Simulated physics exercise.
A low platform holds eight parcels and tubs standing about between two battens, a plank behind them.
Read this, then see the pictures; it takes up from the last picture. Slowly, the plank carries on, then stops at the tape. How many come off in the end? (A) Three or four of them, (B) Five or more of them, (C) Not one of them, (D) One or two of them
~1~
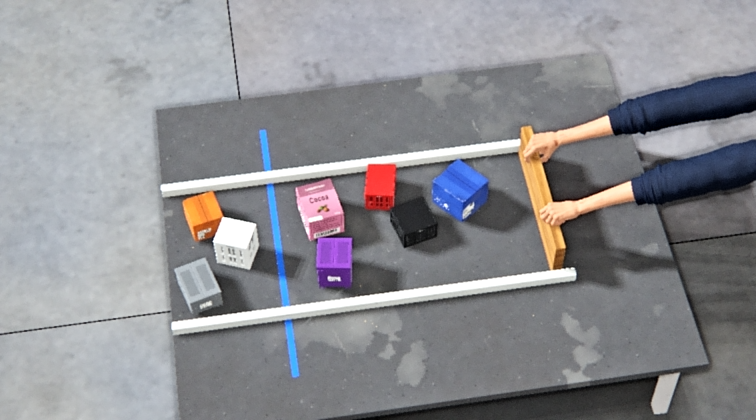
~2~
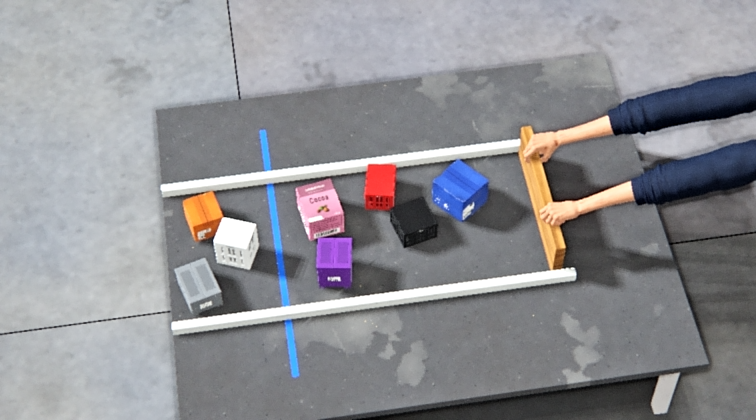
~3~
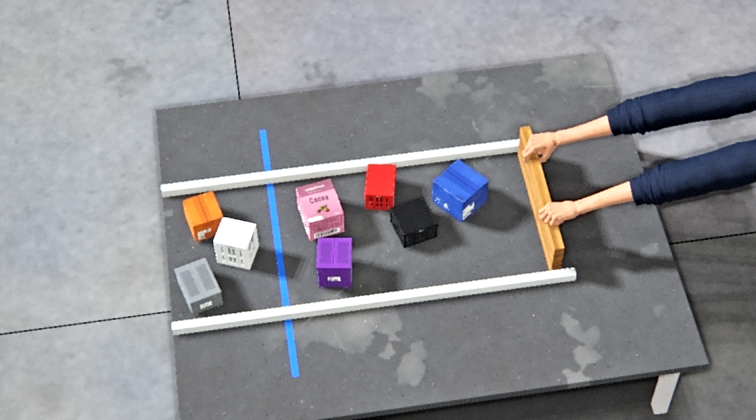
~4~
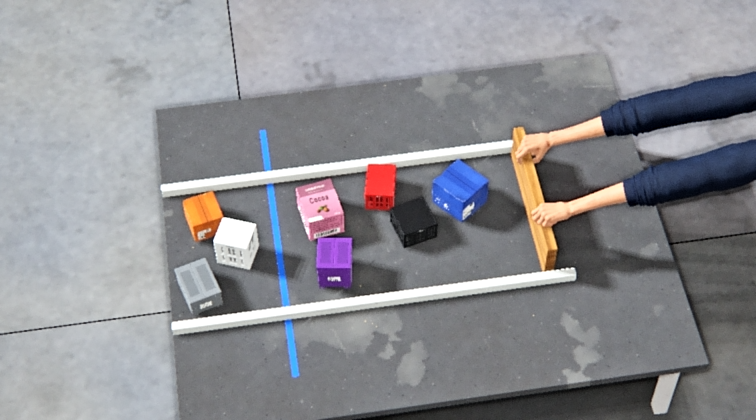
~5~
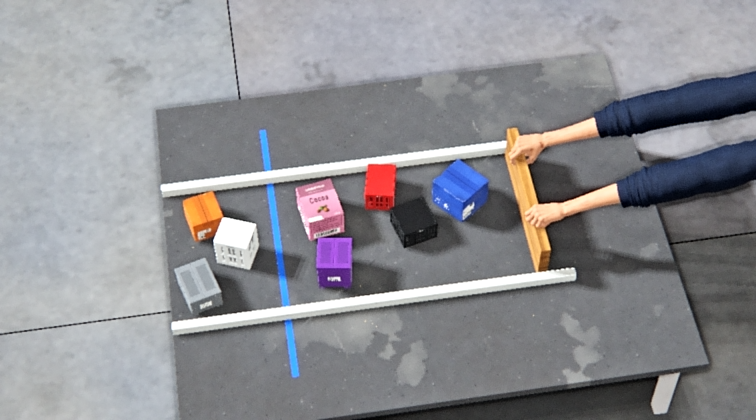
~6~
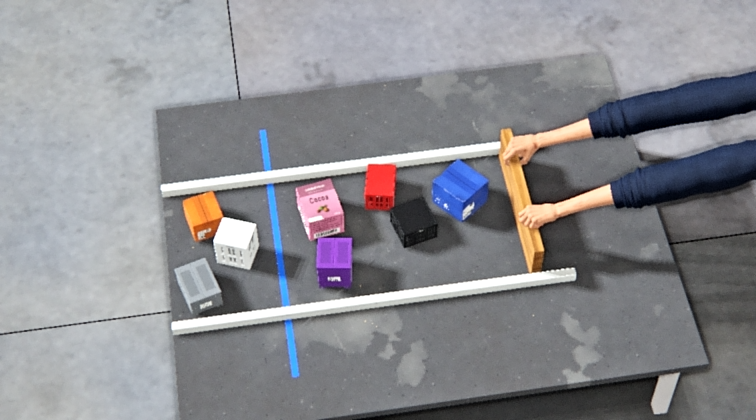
Not one of them (C).
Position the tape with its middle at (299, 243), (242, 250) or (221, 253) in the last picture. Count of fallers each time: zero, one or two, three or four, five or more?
Result per tape, in order - none / one or two / either three or four.
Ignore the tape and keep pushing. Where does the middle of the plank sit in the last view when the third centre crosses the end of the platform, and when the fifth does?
At (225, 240) for the third, at (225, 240) for the fifth.
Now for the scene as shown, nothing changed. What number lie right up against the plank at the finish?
The count is 3.
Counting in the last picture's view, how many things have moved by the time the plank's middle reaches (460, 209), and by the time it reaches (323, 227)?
First 2, after that 6.
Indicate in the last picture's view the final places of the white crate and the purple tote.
The first ends close to (205, 260), the second close to (266, 277).
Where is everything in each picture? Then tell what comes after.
Grey tote (199, 287); orange parcel (204, 216); white crate (237, 244); plank (541, 198); tape (278, 246), in the first frame.
Orange parcel (204, 216); plank (541, 198), in the second frame.
White crate (237, 244); blue parcel (460, 191), in the third frame.
Grey tote (199, 287); red crate (381, 187), in the fourth frame.
Orange parcel (204, 216); purple tote (335, 263), in the fifth frame.
Grey tote (199, 287); orange parcel (204, 216); white crate (237, 244); plank (521, 201); tape (278, 246), in the sixth frame.
Soon after, none off yet; grey tote at rest near (199, 287); orange parcel at rest near (204, 216); white crate at rest near (237, 244).
In the end, the number that fall off is zero.
